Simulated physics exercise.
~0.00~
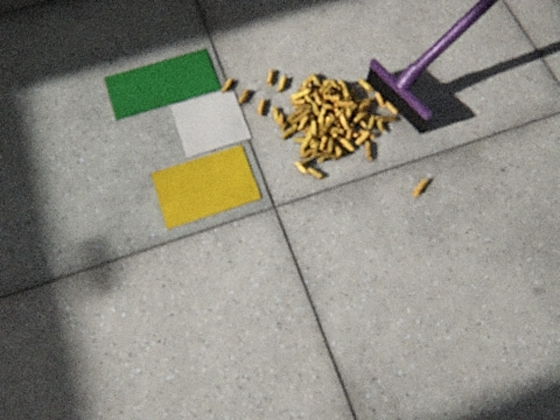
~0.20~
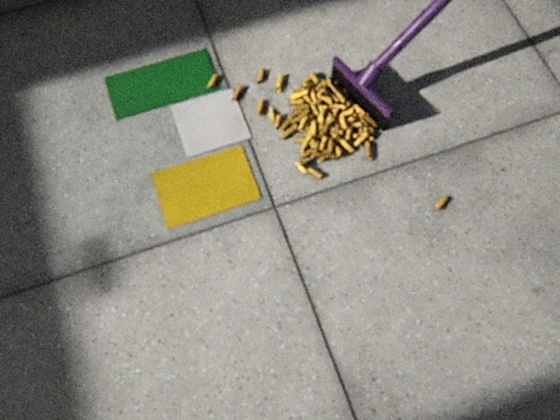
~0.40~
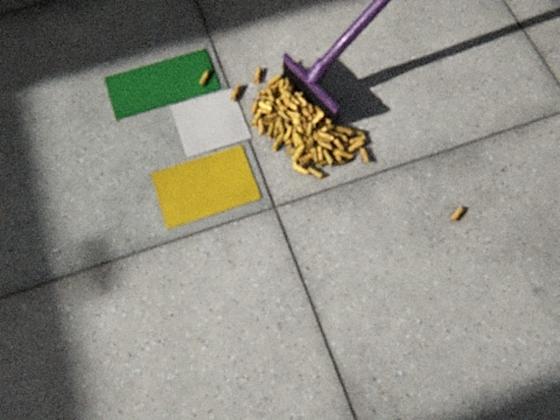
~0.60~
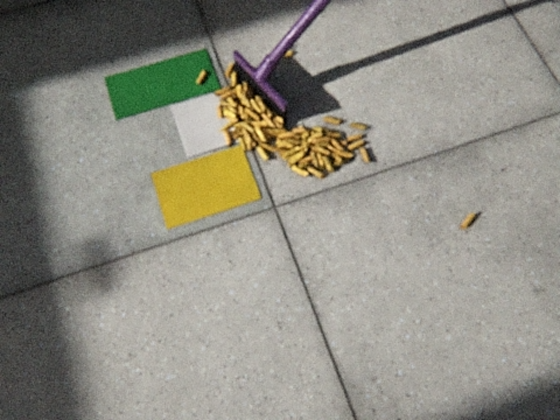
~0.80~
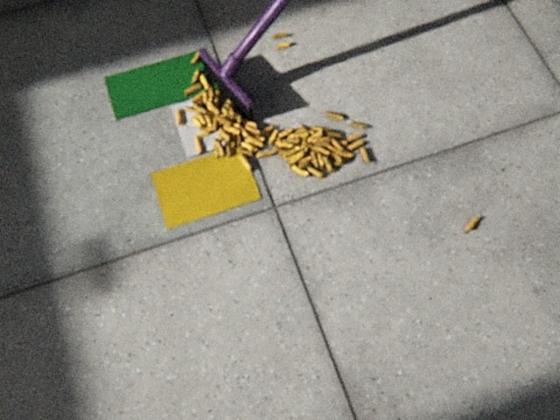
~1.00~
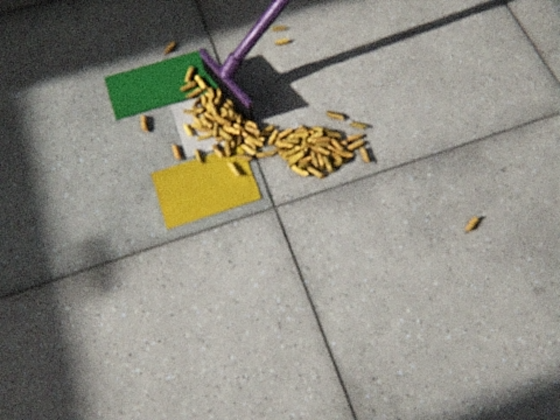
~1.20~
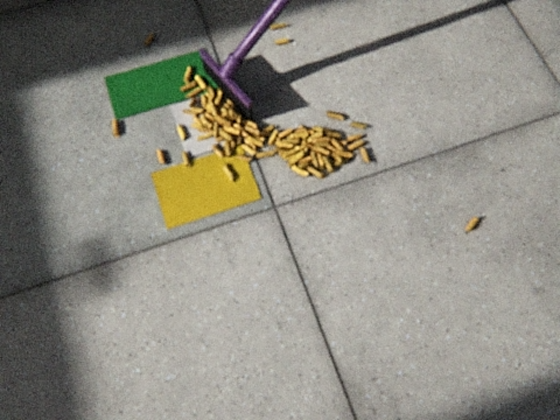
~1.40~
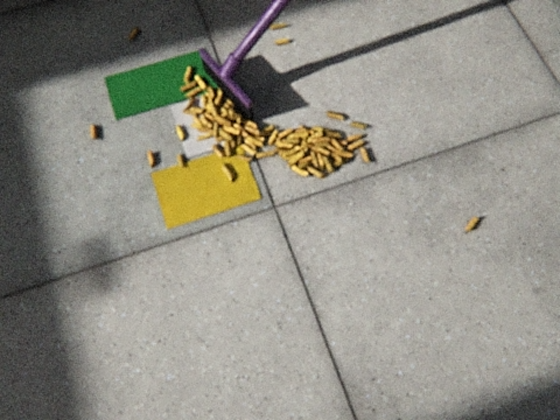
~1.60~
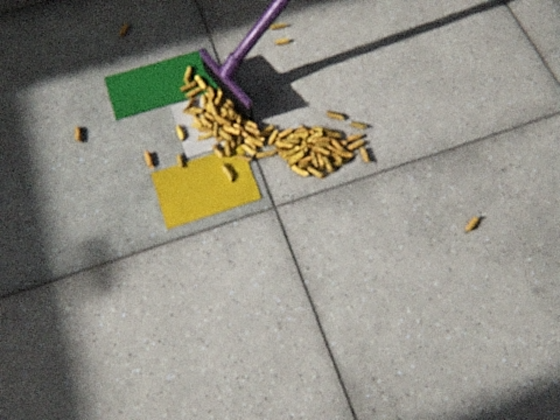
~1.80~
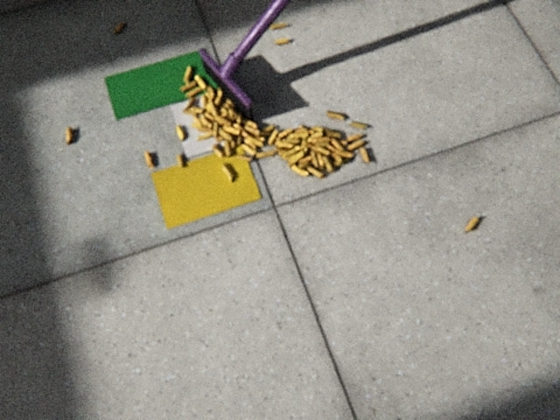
The clip shows a purple squeegee pushing a pile of dry pasta pieces leftward across grey paving toward green, white and yellow mats. The blade stops by the green mat, a few pieces slide farther left, and most rest on the white mat and bare paving.
